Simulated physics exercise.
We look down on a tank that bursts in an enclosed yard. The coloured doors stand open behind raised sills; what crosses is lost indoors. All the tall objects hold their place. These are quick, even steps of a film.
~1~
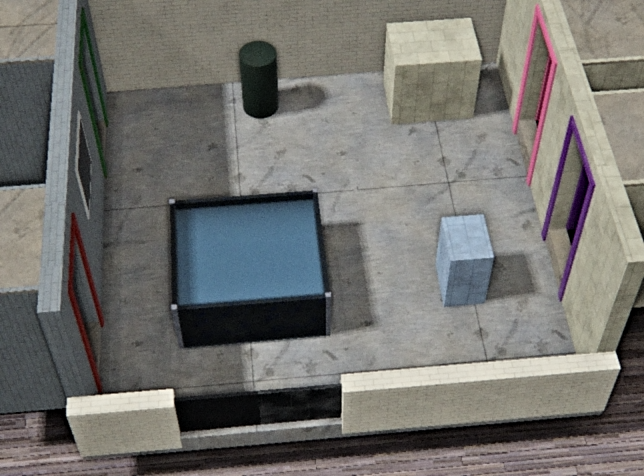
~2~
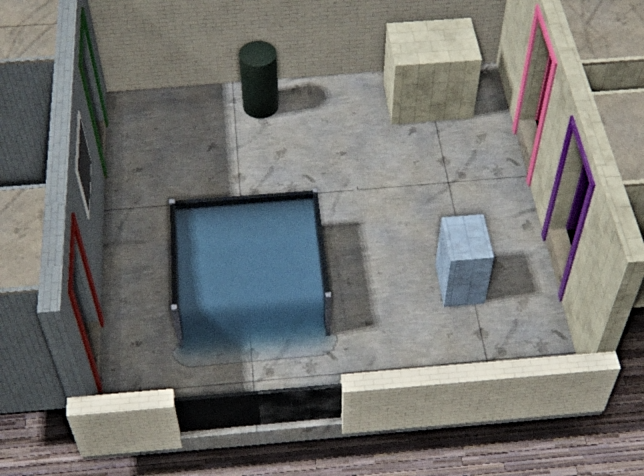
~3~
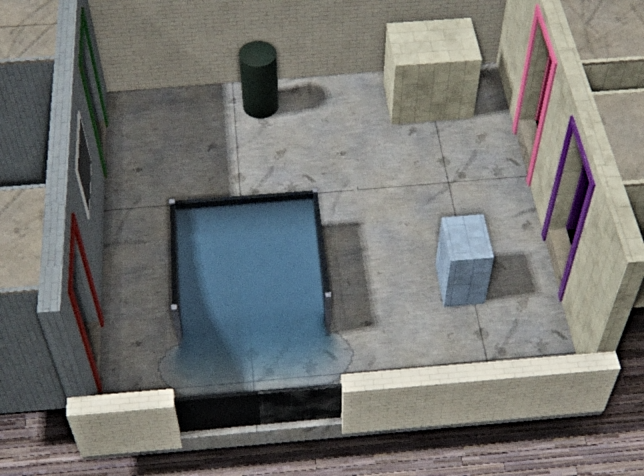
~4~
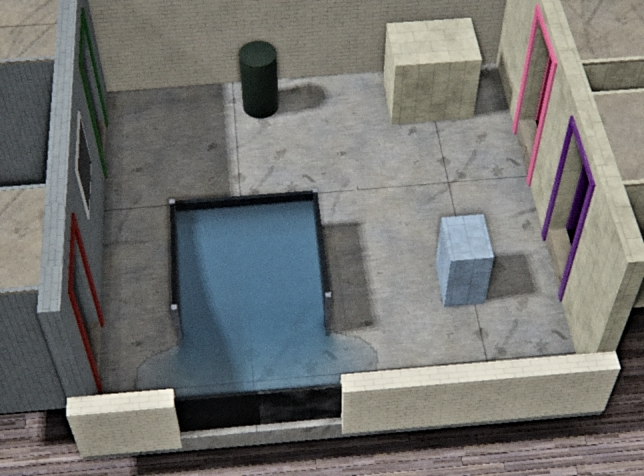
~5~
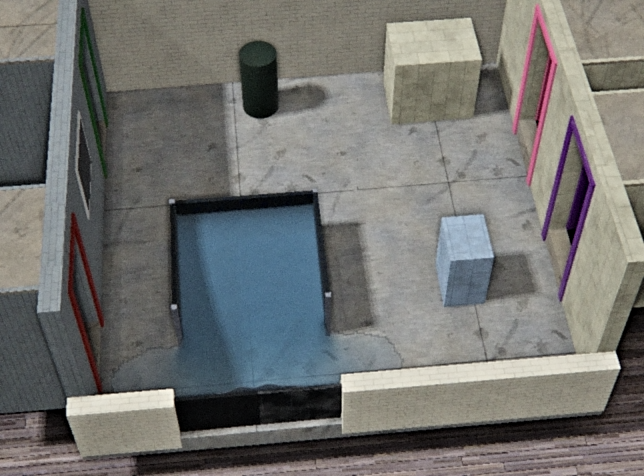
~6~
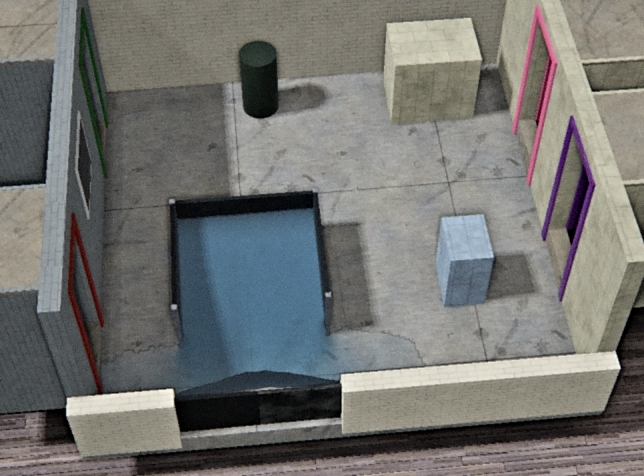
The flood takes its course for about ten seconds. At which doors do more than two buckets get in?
The purple door holds within the limit; the green door holds within the limit; the red door floods; the pink door holds within the limit.
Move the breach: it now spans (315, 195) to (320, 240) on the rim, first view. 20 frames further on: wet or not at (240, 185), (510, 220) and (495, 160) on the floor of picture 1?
As listed: Clear, wet, wet.
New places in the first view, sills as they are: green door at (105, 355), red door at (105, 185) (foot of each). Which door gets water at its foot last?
That is the one in pink.
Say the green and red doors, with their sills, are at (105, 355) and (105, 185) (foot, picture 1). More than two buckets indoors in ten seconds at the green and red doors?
One by one: Green door is over, red door takes less.
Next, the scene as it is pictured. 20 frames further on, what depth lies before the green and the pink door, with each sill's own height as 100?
Near 20 and 10 in a hundred.
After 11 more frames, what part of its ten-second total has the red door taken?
Near 35 in a hundred.
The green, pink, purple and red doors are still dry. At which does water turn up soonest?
I say the red door.
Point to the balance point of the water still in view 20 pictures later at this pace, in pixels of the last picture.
At about (290, 297).
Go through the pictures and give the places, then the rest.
In the first frame, still water in the water tank at (248, 251).
In the second frame, water pours out at (254, 327) and has run to (181, 358).
In the third frame, the front is at (167, 372), out from the gap at (254, 328).
In the fourth frame, the front is at a hidden place, out from the gap at (254, 330).
In the fifth frame, water pours out at (254, 330) and has run to a hidden place.
In the sixth frame, the front is at a hidden place, out from the gap at (254, 330).
A moment on, water covers 20 % of the floor; the purple door not reached, the green door not reached, the red door wet at the sill, nothing in, the pink door not reached.
Next, water covers 35 % of the floor; the purple door wet at the sill, nothing in, the green door not reached, the red door over two buckets in, the pink door not reached.
Then, water covers 70 % of the floor; the purple door wet at the sill, nothing in, the green door wet at the sill, nothing in, the red door far over two buckets in, the pink door wet at the sill, nothing in.
Later, water covers 90 % of the floor; the purple door wet at the sill, nothing in, the green door wet at the sill, nothing in, the red door far over two buckets in, the pink door wet at the sill, nothing in.
In the end, water covers 95 % of the floor; the purple door wet at the sill, nothing in, the green door wet at the sill, nothing in, the red door far over two buckets in, the pink door wet at the sill, nothing in.
